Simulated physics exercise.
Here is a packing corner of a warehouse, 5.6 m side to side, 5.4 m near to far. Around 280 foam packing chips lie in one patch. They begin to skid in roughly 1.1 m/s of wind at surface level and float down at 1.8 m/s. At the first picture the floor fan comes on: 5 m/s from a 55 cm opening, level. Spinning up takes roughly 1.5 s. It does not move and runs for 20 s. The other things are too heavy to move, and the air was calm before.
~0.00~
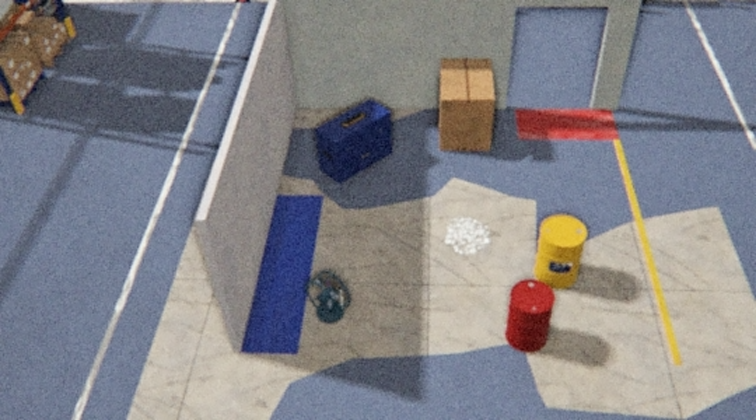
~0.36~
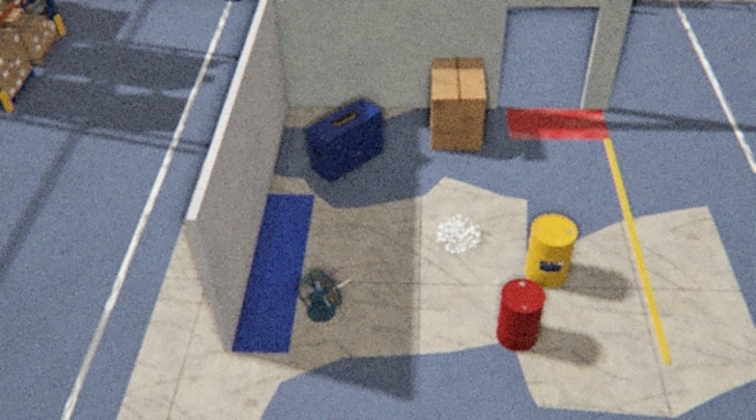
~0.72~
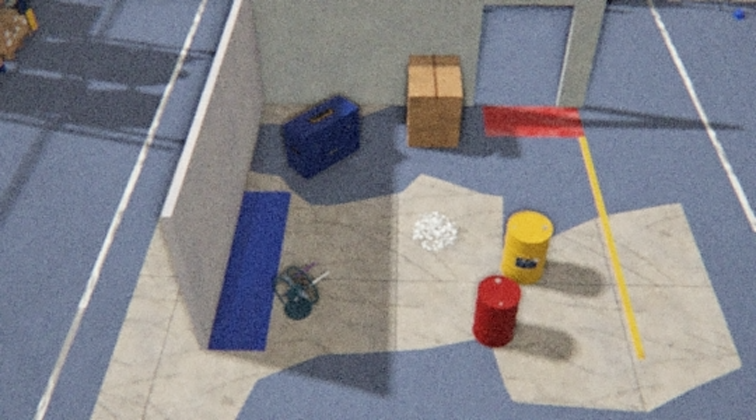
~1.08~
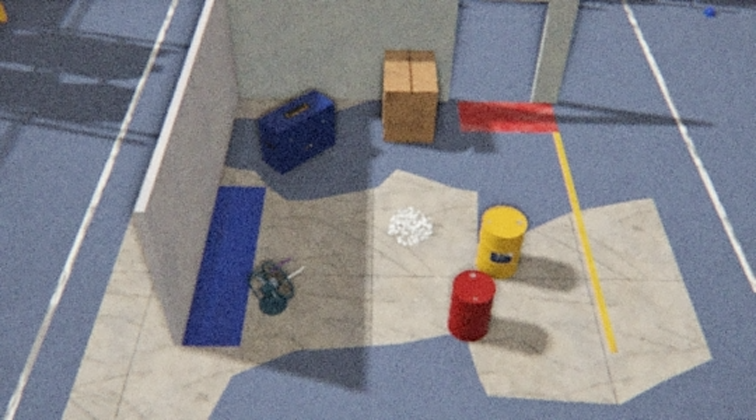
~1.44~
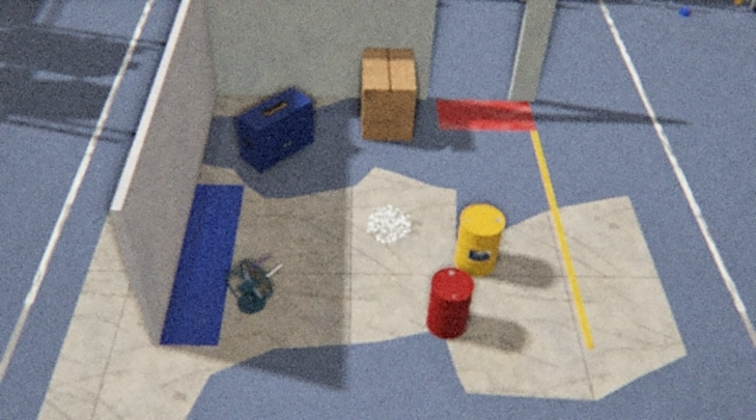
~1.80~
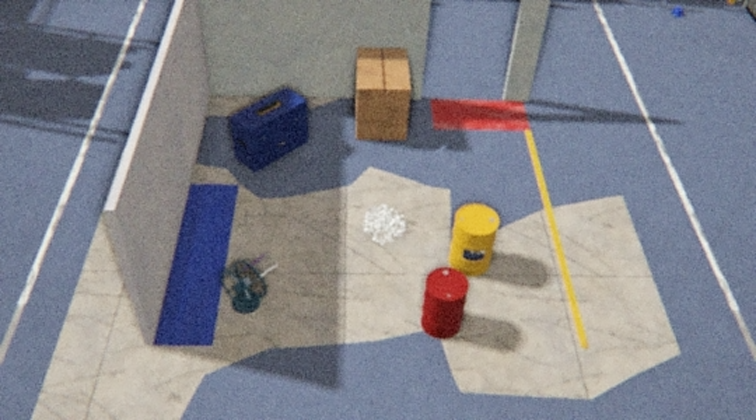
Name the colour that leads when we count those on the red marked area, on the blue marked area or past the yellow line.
The yellow one.
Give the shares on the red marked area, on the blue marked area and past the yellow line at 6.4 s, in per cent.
About 1 % red, 0 % blue, 20 % yellow.
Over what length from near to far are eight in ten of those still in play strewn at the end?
About 1.6 m.
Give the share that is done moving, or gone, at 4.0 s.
Near 0 %.
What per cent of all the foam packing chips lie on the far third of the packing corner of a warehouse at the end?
Near 10 %.
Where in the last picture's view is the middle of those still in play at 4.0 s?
Near (489, 185).
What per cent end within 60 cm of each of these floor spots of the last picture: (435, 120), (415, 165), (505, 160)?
In turn about 0 %, 0 %, 20 %.
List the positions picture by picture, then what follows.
In the first frame, the middle of the foam packing chips is near (467, 235), none has stirred yet and the mouth of the floor fan is at (328, 294).
In the second frame, the middle of the foam packing chips is near (459, 235), none has stirred yet, the red marked area is centred on (557, 124), the blue marked area is centred on (277, 266) and the yellow line is centred on (631, 215).
In the third frame, the middle of the foam packing chips is near (435, 232), none has stirred yet, the top of a barrel is at (530, 227) and the top of a barrel is at (499, 292).
In the fourth frame, the middle of the foam packing chips is near (411, 227) and none has stirred yet.
In the fifth frame, the middle of the foam packing chips is near (389, 225) and none has stirred yet.
In the sixth frame, the middle of the foam packing chips is near (384, 224) and about 1 % have left their places.
After 4.0 s, 100 % are on the move or not yet settled, 0 % are on the red marked area, 0 % on the blue marked area and 0 % past the yellow line; the middle of those still in play is near (489, 185).
After 6.4 s, 99 % are on the move or not yet settled, 1 % are on the red marked area, 0 % on the blue marked area and 20 % past the yellow line; the middle of those still in play is near (513, 169).
After 11.0 s, 87 % are on the move or not yet settled, 0 % are on the red marked area, 0 % on the blue marked area and 31 % past the yellow line; the middle of those still in play is near (511, 177).
After 20.0 s, at the end, 0 % are on the red marked area, 0 % on the blue marked area and 40 % past the yellow line; the middle of those still in play is near (508, 177).
